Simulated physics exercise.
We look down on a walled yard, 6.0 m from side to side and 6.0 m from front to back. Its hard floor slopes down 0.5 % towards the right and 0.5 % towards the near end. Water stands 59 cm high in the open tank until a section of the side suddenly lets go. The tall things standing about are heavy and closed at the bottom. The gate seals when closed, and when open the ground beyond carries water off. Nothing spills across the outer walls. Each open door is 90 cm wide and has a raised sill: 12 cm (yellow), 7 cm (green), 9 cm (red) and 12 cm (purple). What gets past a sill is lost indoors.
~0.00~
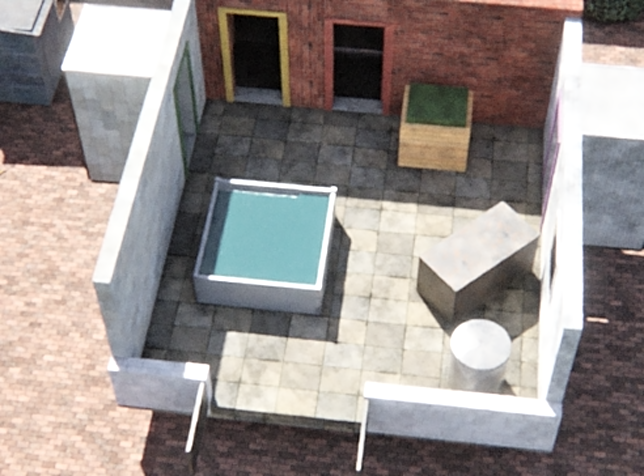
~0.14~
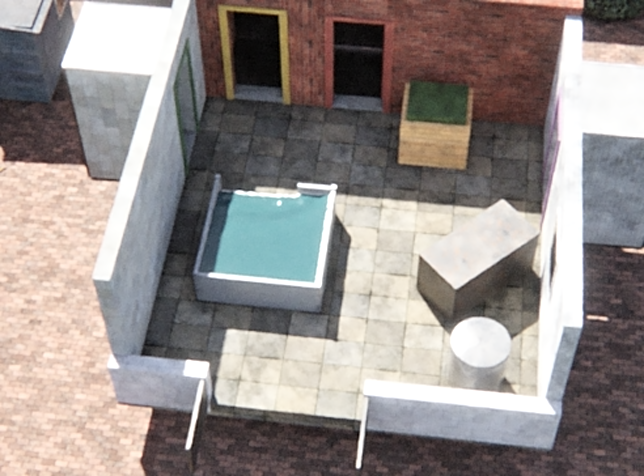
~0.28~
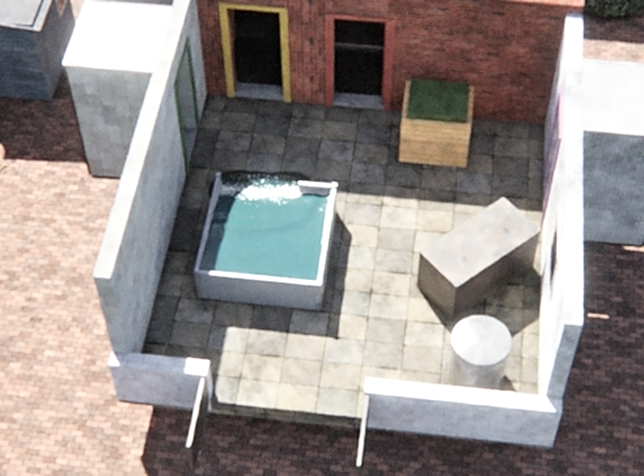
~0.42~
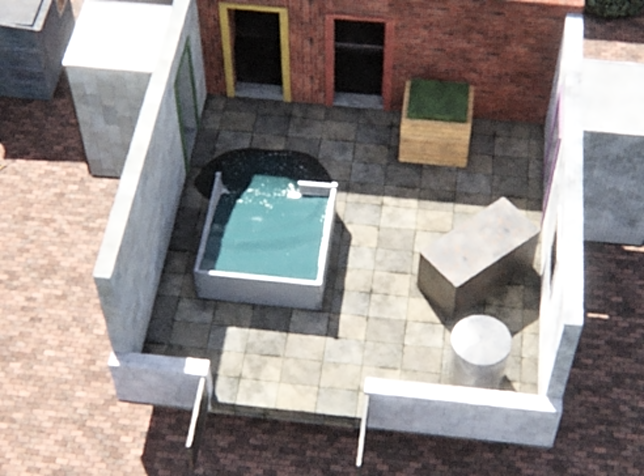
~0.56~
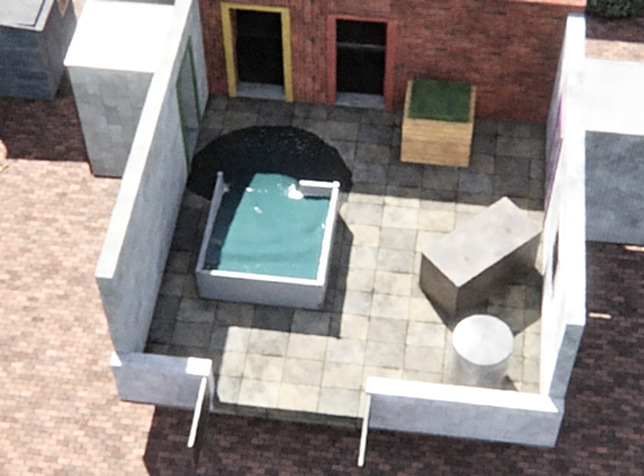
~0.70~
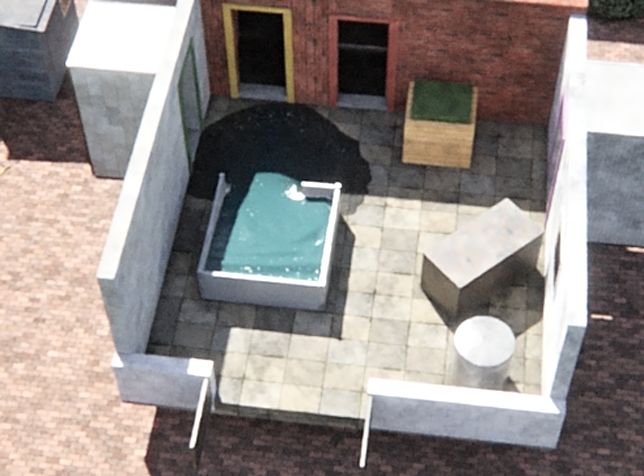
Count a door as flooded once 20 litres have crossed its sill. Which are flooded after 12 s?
The water let in: At the yellow door it exceeds the limit; at the green door it exceeds the limit; at the red door it passes the limit; at the purple door it stays under the limit.
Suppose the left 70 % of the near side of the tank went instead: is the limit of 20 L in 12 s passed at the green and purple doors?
Then: Green not over, purple below.
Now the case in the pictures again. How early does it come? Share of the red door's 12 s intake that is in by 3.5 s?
About 65 per cent.
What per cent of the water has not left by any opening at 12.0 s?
Some 70 per cent remains.
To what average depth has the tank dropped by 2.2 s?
Some 26 cm.
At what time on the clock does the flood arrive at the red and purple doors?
Arrival: Red 1.0 s, purple 3.6 s.
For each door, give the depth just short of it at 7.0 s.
Depths in cm: Yellow 9, green 9, red 11, purple 3.
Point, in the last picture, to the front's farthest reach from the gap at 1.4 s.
At about (400, 114).
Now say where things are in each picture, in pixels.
Still water, 59 cm deep, in the open tank at (267, 235), in the first frame.
The front is at a hidden place, 0.7 m from the gap on the open tank's far side; 0.2 m2 of floor is under water; 59 cm left at the back of the open tank, in the second frame.
Water pours out on the open tank's far side and has run 0.9 m, to a hidden place; typically 10 cm deep outside, 59 cm at the open tank's back, in the third frame.
The front is at (297, 155), 1.3 m from the gap on the open tank's far side; 2.0 m2 of floor is under water; 59 cm left at the back of the open tank, in the fourth frame.
Water pours out on the open tank's far side and has run 1.8 m, to (296, 131); typically 6 cm deep outside, 57 cm at the open tank's back, in the fifth frame.
Water pours out on the open tank's far side and has run 2.4 m, to (299, 107); typically 5 cm deep outside, 49 cm at the open tank's back, in the sixth frame.
After 1.4 s water covers 25 % of the floor and is deepest (35 cm) near (211, 96); yellow door 26 cm at the sill, 43 L in, green door 15 cm at the sill, 1 L in, red door 17 cm at the sill, 2 L in, purple door not reached.
After 2.2 s water covers 25 % of the floor and is deepest (34 cm) near (270, 102); yellow door 32 cm at the sill, 132 L in, green door 15 cm at the sill, 35 L in, red door 17 cm at the sill, 24 L in, purple door not reached.
After 3.5 s water covers 35 % of the floor and is deepest (24 cm) near (399, 128); yellow door 19 cm at the sill, 219 L in, green door 16 cm at the sill, 80 L in, red door 13 cm at the sill, 52 L in, purple door not reached.
After 7.0 s water covers 75 % of the floor and is deepest (12 cm) near (387, 135); yellow door 9 cm at the sill, 233 L in, green door 9 cm at the sill, 144 L in, red door 11 cm at the sill, 79 L in, purple door 3 cm at the sill, 0 L in.
After 12.0 s water covers 95 % of the floor and is deepest (9 cm) near (543, 127); yellow door 4 cm at the sill, 234 L in, green door 4 cm at the sill, 148 L in, red door 5 cm at the sill, 83 L in, purple door 7 cm at the sill, 0 L in.
